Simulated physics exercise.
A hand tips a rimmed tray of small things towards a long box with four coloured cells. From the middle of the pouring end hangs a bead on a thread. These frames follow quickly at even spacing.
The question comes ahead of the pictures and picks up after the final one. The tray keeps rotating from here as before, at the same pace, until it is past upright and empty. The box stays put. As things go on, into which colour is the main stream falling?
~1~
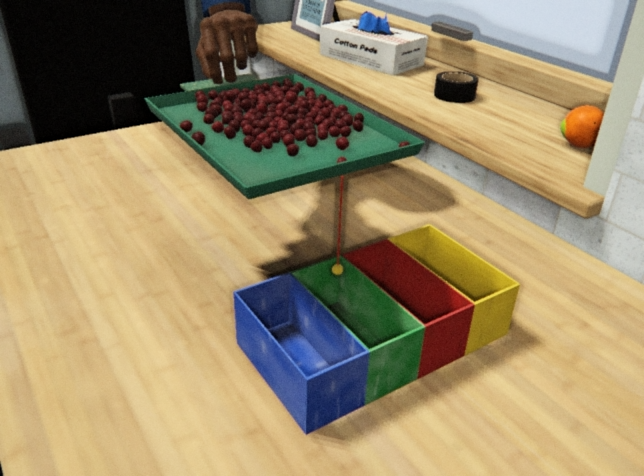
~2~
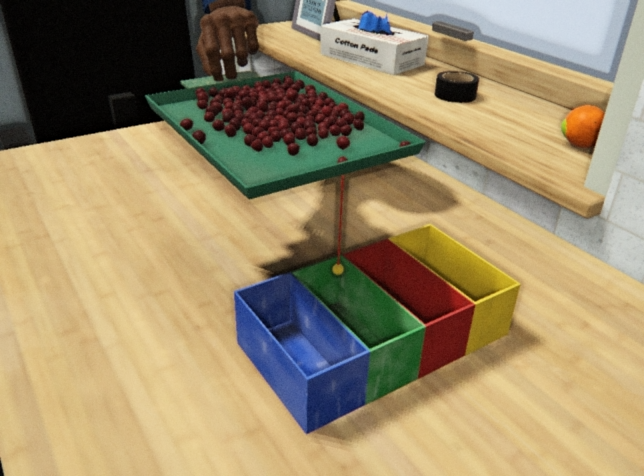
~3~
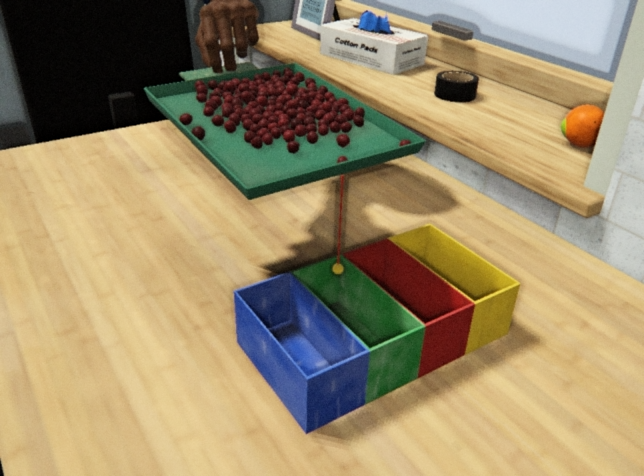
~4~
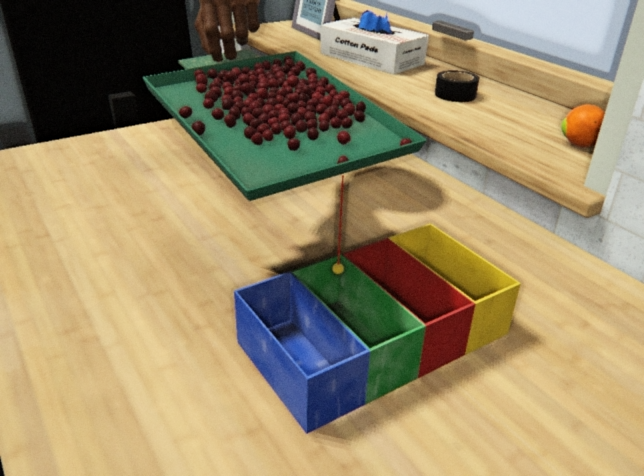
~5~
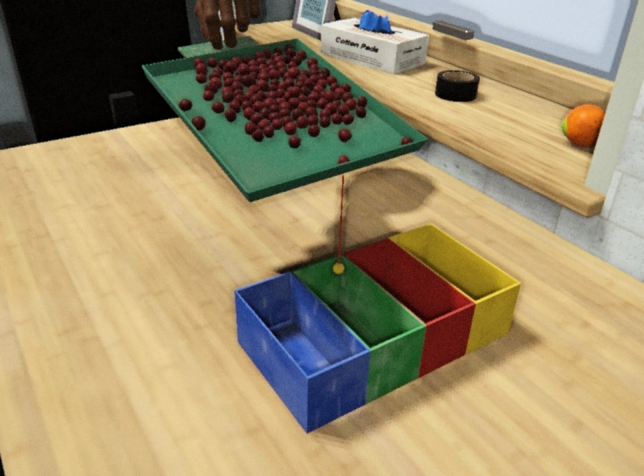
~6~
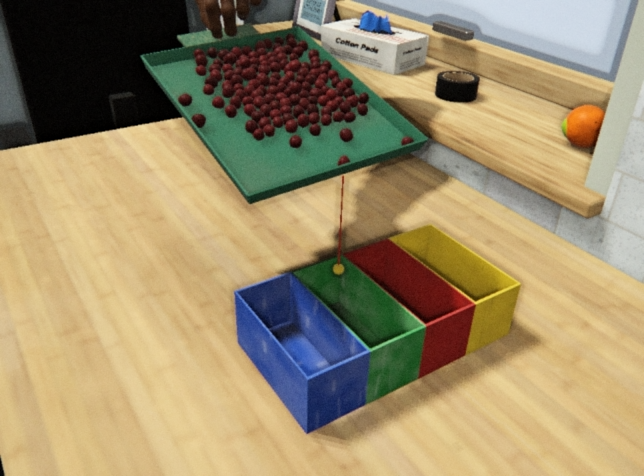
The main stream falls into the blue cell.
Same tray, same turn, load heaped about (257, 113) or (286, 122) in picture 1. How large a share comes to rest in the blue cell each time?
You'd get near 40 percent first and near 40 percent after that.
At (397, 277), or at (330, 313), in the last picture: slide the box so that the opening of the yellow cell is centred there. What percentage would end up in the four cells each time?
Roughly 100 per cent the first time and 80 per cent the second.
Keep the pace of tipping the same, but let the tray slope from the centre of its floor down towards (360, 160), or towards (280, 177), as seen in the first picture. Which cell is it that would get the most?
The first time it is that red cell, and the second time it is the blue one.
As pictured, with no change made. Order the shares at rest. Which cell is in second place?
The runner-up: The cell in green.
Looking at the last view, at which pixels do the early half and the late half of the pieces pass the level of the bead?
First roughly (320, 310), then roughly (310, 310).
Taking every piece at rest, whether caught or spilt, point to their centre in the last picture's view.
Somewhere close to (323, 375) in the last picture.
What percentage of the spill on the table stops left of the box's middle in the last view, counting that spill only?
Some 80 per cent.
Soon, tray tipped steeply; most on the tray; a small part in the blue cell; a stray few in the green cell; a stray few in the red cell; a small part falling or outside the box.
A while on, tray tipped right over; a small part on the tray; about a third in the blue cell; a small part in the green cell; a small part in the red cell; about a third falling or outside the box.
Towards the end, tray tipped past a quarter turn; about half in the blue cell; about a quarter in the green cell; a small part in the red cell; about a quarter falling or outside the box.
Finally, tray tipped past a quarter turn; about half in the blue cell; about a quarter in the green cell; a small part in the red cell; none in the yellow cell; about a quarter outside the box.
